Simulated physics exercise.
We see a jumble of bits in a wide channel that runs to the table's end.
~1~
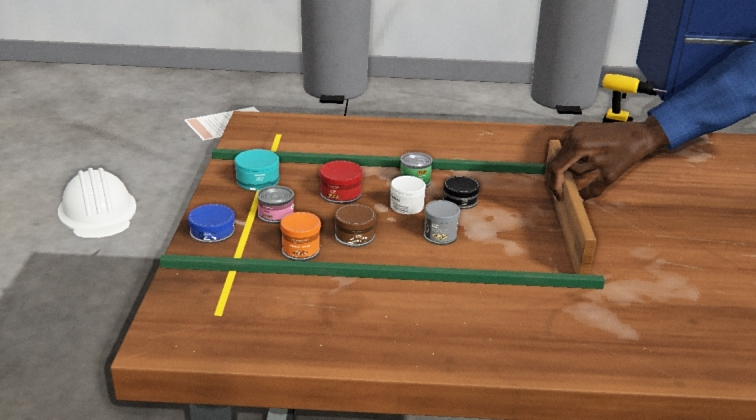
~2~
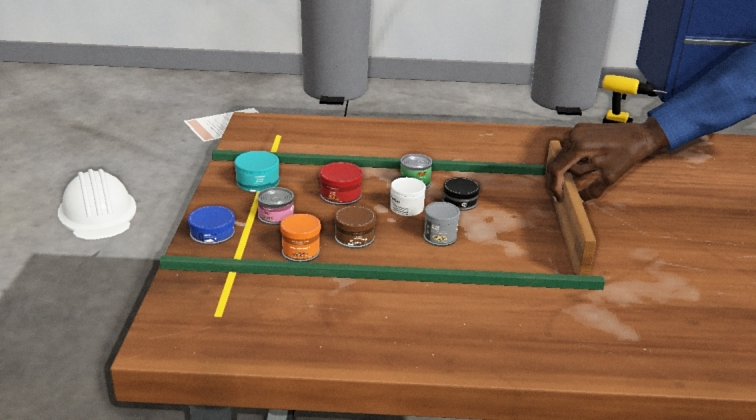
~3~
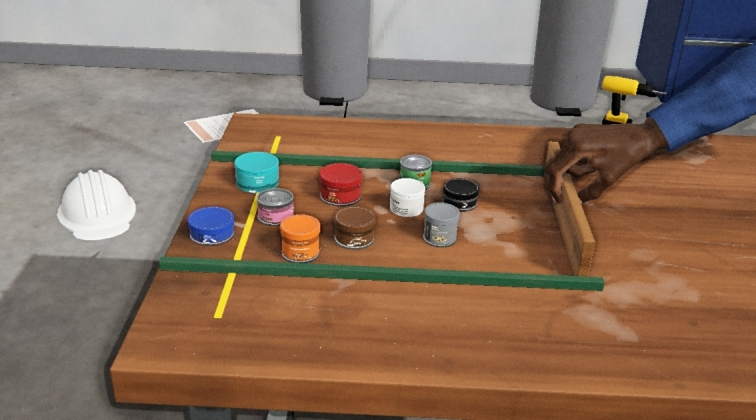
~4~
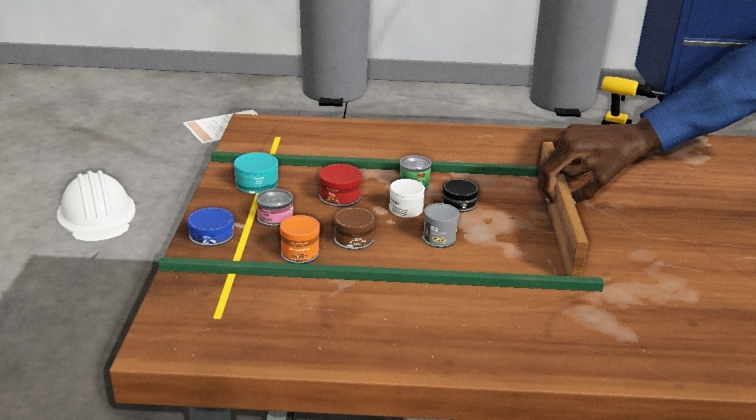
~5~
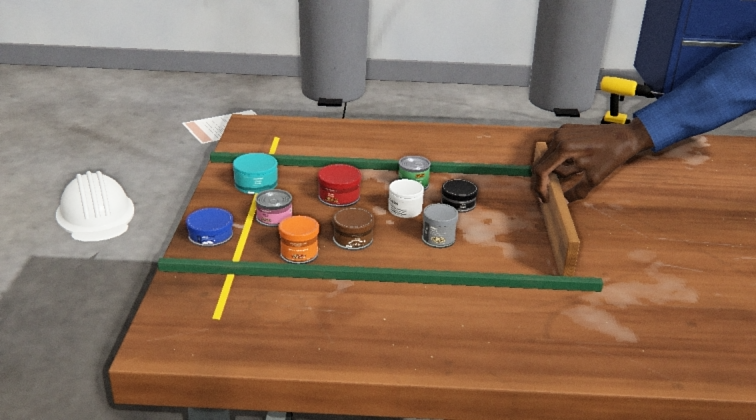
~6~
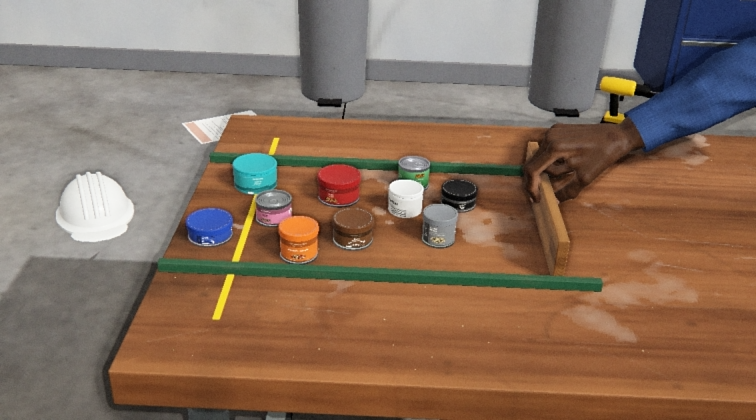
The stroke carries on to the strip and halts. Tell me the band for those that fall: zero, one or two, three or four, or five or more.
The number that fall off is one or two.
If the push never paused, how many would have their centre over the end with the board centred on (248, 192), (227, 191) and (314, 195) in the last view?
The counts: 2, 5 and 0.
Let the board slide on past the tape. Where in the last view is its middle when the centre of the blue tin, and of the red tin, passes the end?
At (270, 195) for the blue tin; at (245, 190) for the red tin.
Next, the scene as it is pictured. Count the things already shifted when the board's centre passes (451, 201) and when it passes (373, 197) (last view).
The counts are 3 and 7.
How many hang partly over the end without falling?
It comes to 1.
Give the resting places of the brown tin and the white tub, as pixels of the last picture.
First (195, 230), then (235, 201).
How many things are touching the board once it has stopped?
In contact: 5.
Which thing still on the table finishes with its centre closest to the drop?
The red tin.
Soon after, none off yet; blue tin at rest near (210, 227); turquoise tub at rest near (255, 174); pink tin at rest near (274, 208).
Then, none off yet; blue tin at rest near (206, 228); turquoise tub moved about its own width near (221, 168); pink tin moved a little near (252, 209).
By the end, the number that fall off is one or two; fallen, turquoise tub and blue tin.
